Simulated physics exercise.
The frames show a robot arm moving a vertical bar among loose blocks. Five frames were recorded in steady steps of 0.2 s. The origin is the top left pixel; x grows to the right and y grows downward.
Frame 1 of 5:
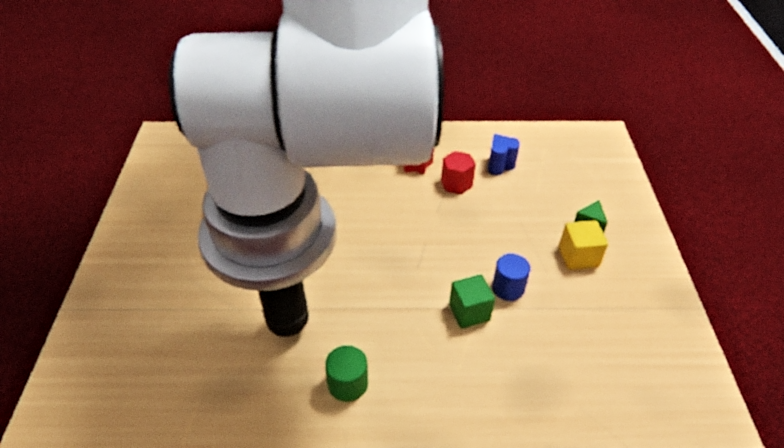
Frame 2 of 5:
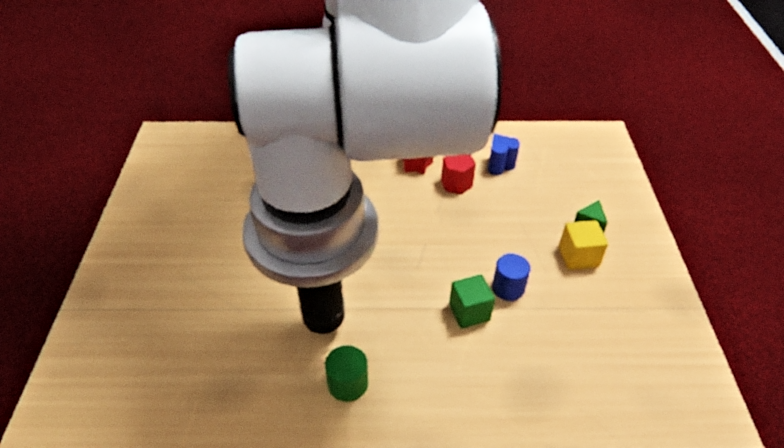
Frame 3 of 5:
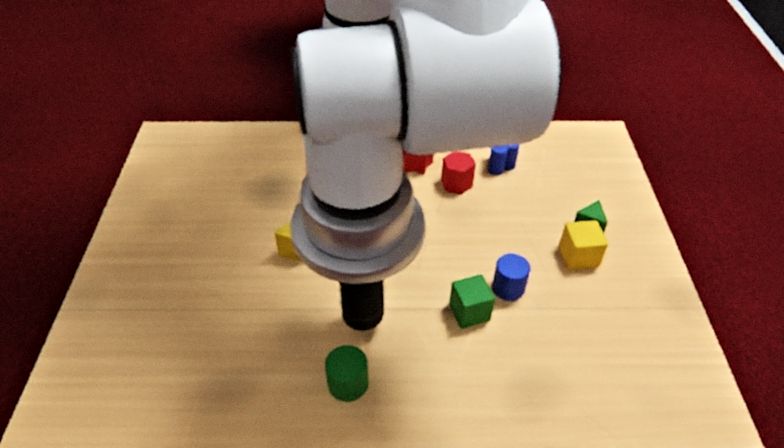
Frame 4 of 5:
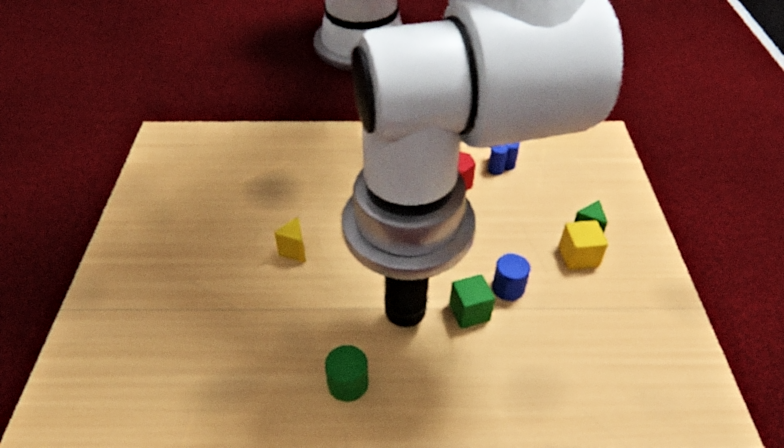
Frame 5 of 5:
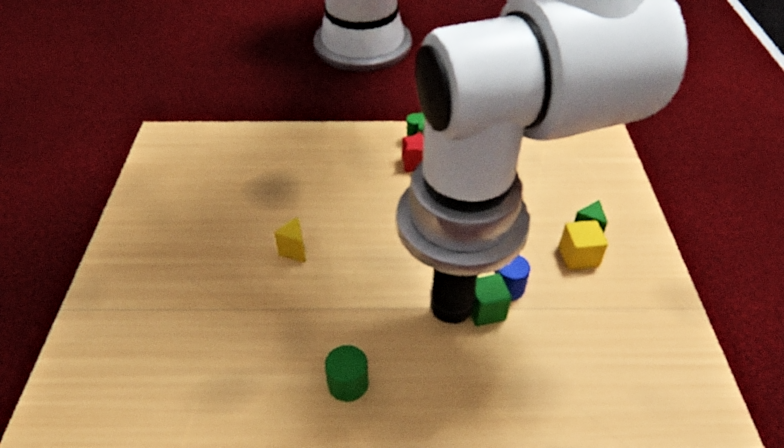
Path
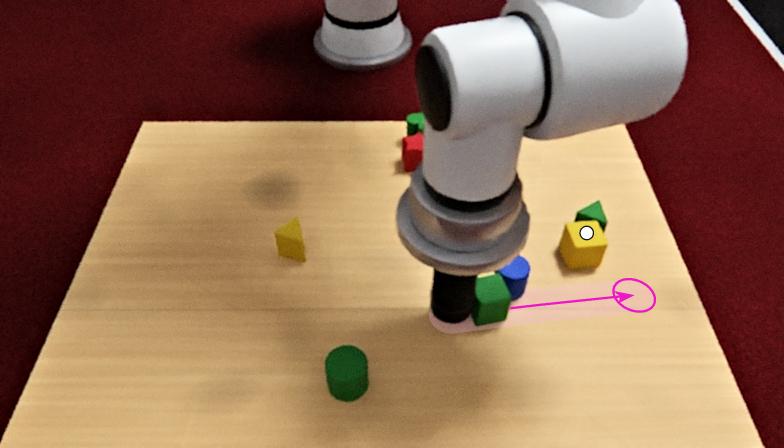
A white robot arm swept its black bar steadily rightward across a wooden table of scattered colored blocks, then nudged the green cube slightly to the right, close beside the blue cylinder.
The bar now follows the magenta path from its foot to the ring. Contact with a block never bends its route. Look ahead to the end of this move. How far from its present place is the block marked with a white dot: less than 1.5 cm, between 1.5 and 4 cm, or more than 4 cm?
I'd go with under 1.5 cm for this block.
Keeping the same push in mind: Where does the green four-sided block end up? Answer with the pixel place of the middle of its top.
I'd guess (680, 268).
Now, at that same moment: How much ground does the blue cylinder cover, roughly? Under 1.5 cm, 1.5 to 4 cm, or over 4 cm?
That block covers between 1.5 and 4 cm.
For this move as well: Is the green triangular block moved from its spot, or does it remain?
The green triangular block will stay where it is.
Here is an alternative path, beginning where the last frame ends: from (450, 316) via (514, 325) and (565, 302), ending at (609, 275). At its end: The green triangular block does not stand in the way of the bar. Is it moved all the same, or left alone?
The block moves away from its spot.
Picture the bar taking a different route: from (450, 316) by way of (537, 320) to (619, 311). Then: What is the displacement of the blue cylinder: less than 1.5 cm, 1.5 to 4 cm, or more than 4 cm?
Range: 1.5 to 4 cm.
The line goes from (450, 316) directly to (634, 295); the dot is on the yellow four-sided block.
What follows on the original path. One third of the way, bar (516, 299); green four-sided block (556, 281); blue cylinder (539, 253).
Two thirds of the way, bar (578, 293); green four-sided block (619, 274); blue cylinder (539, 253).
At the end, bar (638, 286); green four-sided block (680, 268); blue cylinder (539, 253); yellow four-sided block unmoved; green triangular block unmoved.
